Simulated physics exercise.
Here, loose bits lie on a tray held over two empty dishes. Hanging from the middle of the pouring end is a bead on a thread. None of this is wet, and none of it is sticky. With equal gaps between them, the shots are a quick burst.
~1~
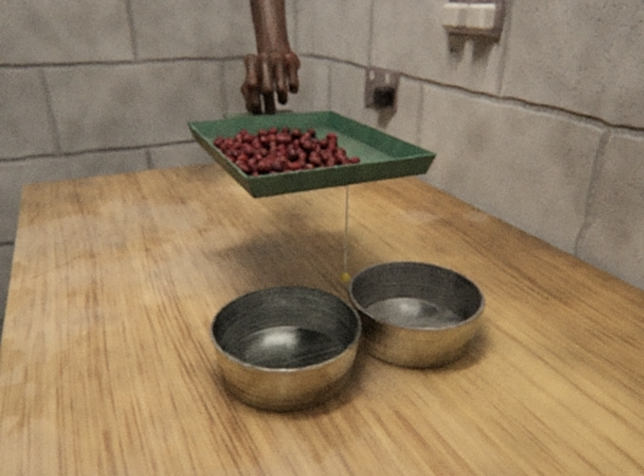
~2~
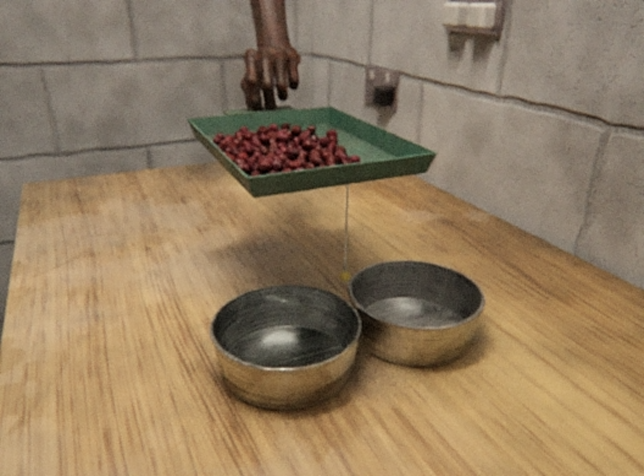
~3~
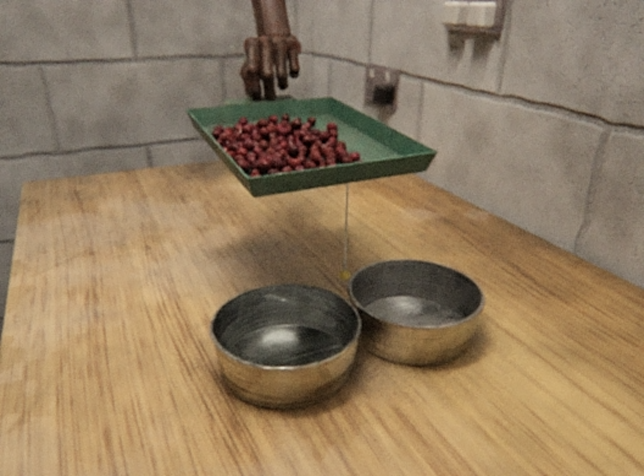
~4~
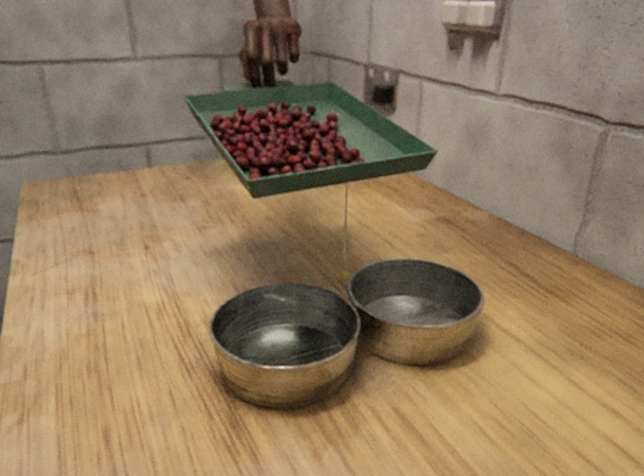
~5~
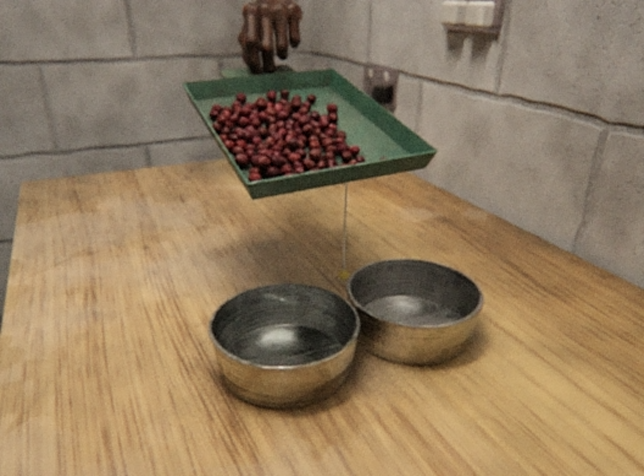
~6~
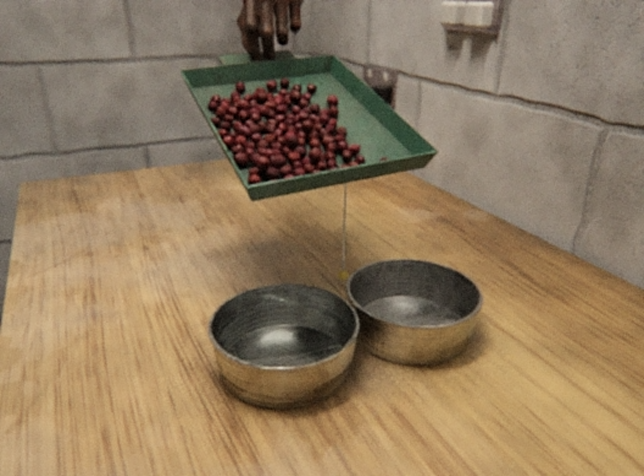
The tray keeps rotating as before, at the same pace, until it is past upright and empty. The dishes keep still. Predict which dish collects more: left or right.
Watch, the one on the left side catches more of it.
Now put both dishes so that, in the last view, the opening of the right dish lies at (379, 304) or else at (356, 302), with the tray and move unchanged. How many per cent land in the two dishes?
In order: 90 percent, then 90 percent.
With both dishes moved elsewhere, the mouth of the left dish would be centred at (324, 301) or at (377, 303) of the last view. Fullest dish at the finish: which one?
Place 1 - the dish at left; place 2 - the dish at left.
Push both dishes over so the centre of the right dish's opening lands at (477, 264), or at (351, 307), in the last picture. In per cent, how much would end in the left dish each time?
Roughly 30% first, roughly 30% second.
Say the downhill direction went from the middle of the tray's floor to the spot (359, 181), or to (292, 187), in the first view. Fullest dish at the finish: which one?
First case: The dish at right. Second case: The dish at left.
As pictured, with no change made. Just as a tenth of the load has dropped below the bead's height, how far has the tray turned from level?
I'd say it is tilted about 90°.
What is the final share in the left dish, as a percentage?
Somewhere around 70 percent, I'd say.
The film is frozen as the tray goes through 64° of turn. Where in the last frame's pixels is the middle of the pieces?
Centre estimate: (309, 135).
Just after the last frame, tray tipped steeply; almost all on the tray; just a few in the air.
A moment on, tray tipped past a quarter turn; about a tenth on the tray; roughly half in the left dish; about a tenth in the right dish; about a tenth outside both; about a tenth in the air.
Further on, tray tipped past a quarter turn; roughly two thirds in the left dish; roughly a quarter in the right dish; about a tenth outside both.
When it is over, tray tipped past a quarter turn; roughly two thirds in the left dish; roughly a quarter in the right dish; about a tenth outside both.
